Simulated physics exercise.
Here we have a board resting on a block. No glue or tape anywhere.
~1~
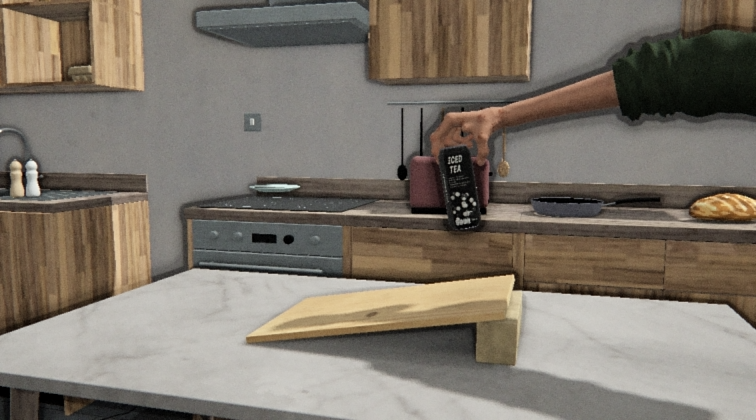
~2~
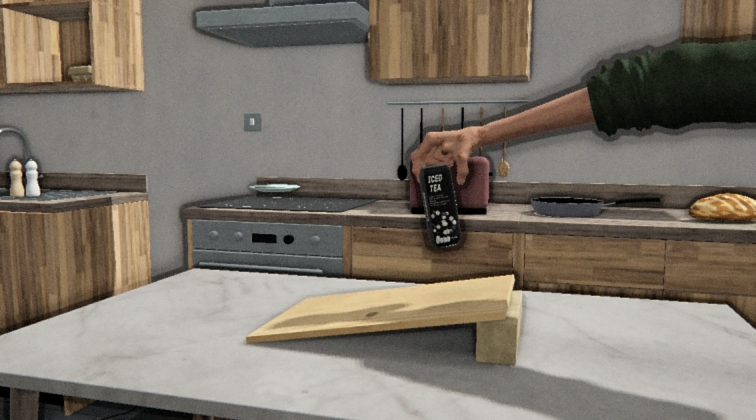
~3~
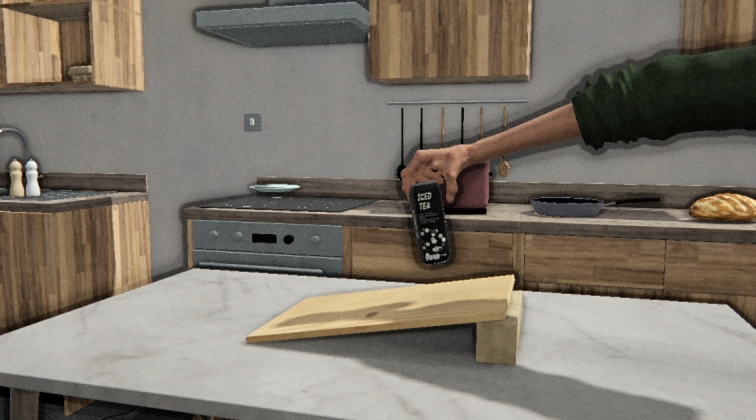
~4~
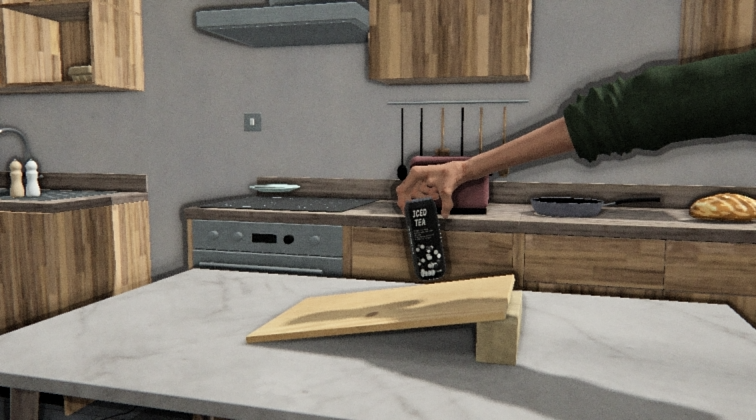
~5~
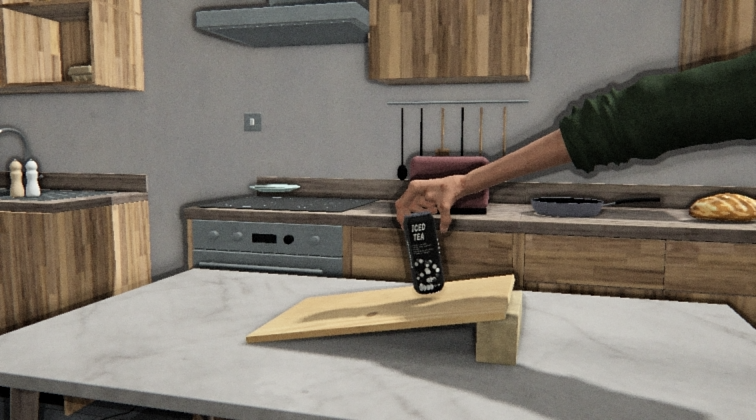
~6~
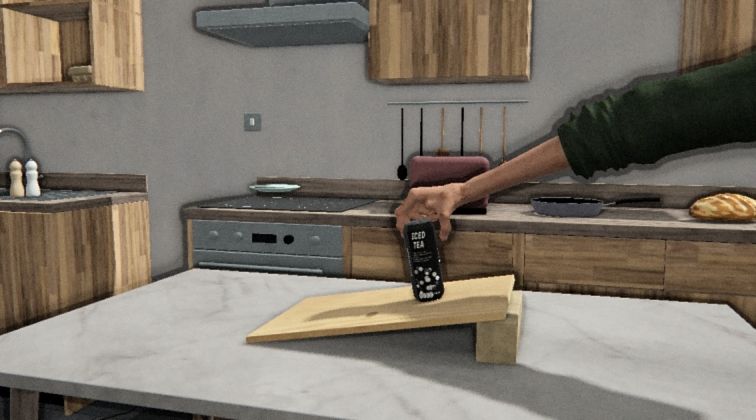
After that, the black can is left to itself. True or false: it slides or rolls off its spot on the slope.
False.
Then, 0.20 s after the last picture, nothing has stirred.
Then, 0.40 s after the last picture, black can resting near (423, 261).
At rest, it is in place. Seen from the same camera at the end, black can near (423, 261). The black can stays where it is put.
